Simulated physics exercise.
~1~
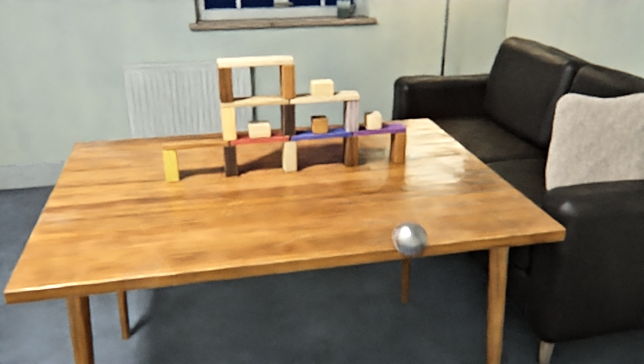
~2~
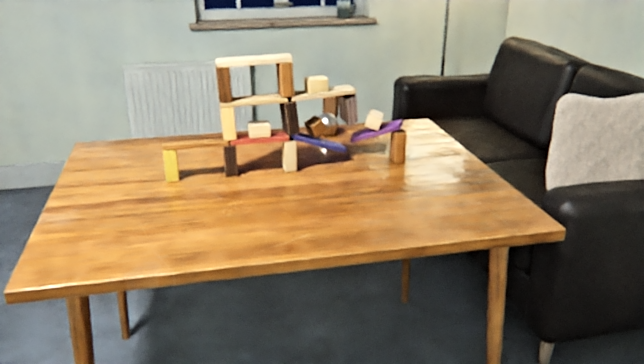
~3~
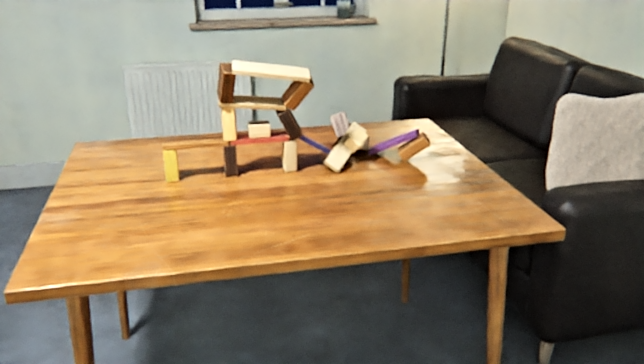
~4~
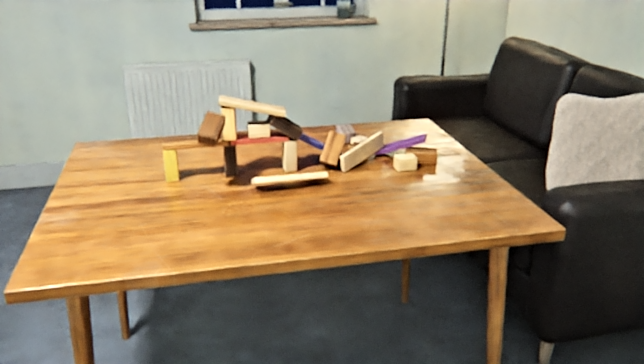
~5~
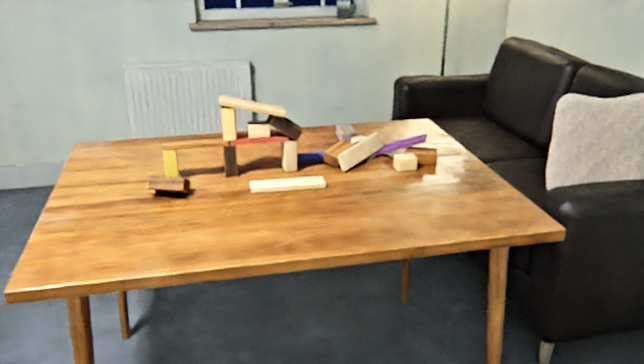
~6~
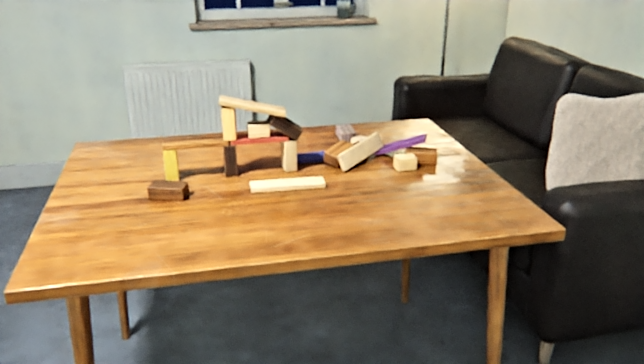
A wooden table held a small tower of wooden blocks and coloured planks when a steel ball shot across into its right side. The blue and purple planks dropped and upper pieces tumbled, leaving a scattered heap beside the still-standing yellow post and red plank.
